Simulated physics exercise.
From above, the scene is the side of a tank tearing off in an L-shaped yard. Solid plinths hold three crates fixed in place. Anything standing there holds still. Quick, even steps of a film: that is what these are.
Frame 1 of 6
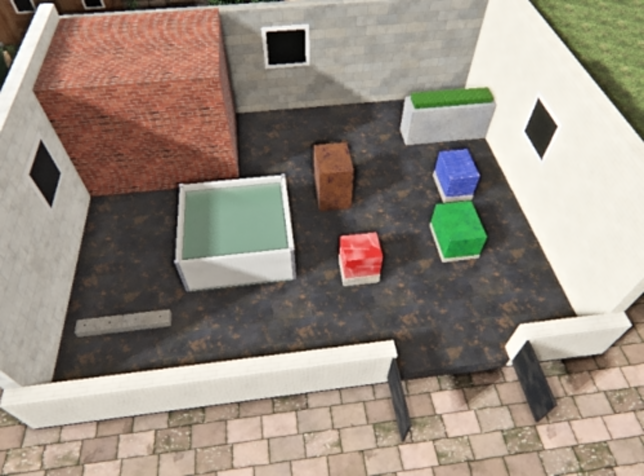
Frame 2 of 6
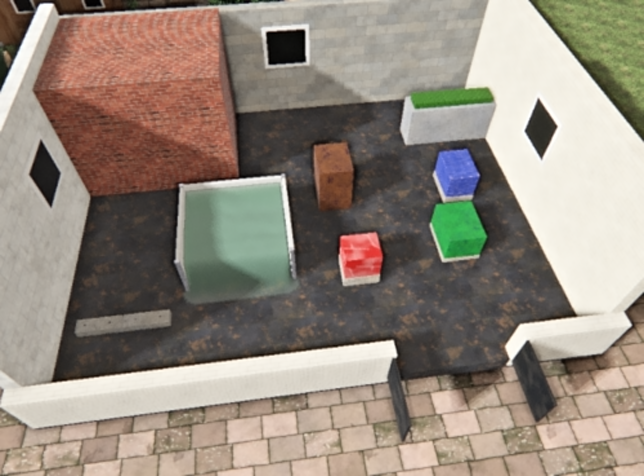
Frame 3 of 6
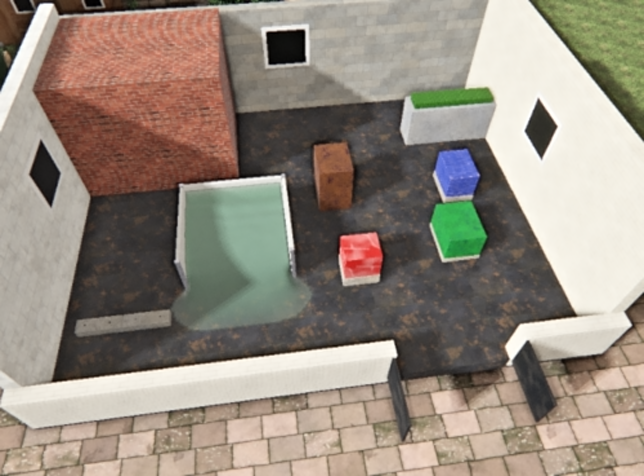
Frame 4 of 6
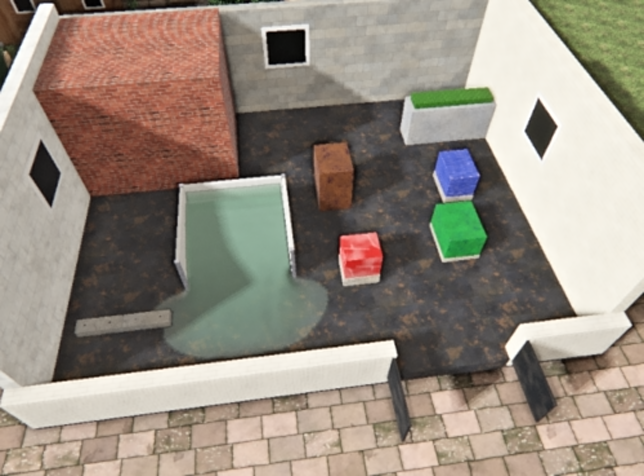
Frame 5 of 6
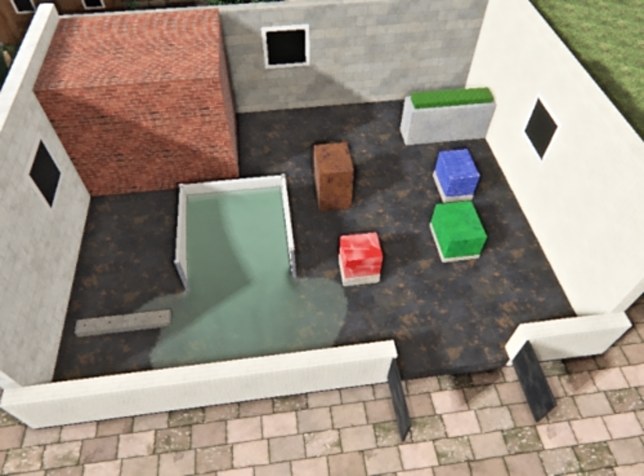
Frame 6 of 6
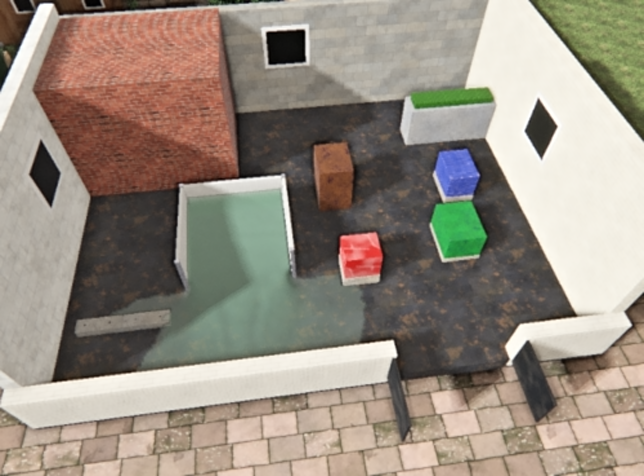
In a walled yard, the near side of an open tank gives way and pale green water spreads across the dark ground.
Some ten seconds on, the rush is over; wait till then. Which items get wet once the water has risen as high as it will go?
The blue crate remains dry, the green crate ends up wet, the red crate remains dry.
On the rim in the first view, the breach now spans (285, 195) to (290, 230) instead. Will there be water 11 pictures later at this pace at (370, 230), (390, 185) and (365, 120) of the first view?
In turn: Covered, covered, not flooded.
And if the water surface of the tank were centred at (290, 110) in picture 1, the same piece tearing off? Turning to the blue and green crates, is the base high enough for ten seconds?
Note - blue crate is overtopped; green crate is overtopped.
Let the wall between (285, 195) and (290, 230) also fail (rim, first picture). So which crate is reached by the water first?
The red crate comes first.
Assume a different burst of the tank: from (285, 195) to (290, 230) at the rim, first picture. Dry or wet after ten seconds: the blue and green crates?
As I see it, blue gets reached, and green gets reached.
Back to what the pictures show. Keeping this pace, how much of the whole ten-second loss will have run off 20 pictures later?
My estimate is roughly 30 percent.
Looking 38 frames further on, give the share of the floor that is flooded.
The answer is around 65 per cent.
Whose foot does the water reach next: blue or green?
That would be the green-painted one.
A moment on, water covers 20 % of the floor; the blue crate not reached, the green crate not reached, the red crate water round its plinth.
Next, water covers 30 % of the floor; the blue crate not reached, the green crate not reached, the red crate water round its plinth.
Then, water covers 50 % of the floor; the blue crate not reached, the green crate water round its plinth, the red crate water round its plinth.
Later, water covers 65 % of the floor; the blue crate water round its plinth, the green crate water round its plinth, the red crate water round its plinth.
In the end, water covers 85 % of the floor; the blue crate stayed above the water, the green crate was topped, the red crate stayed above the water.
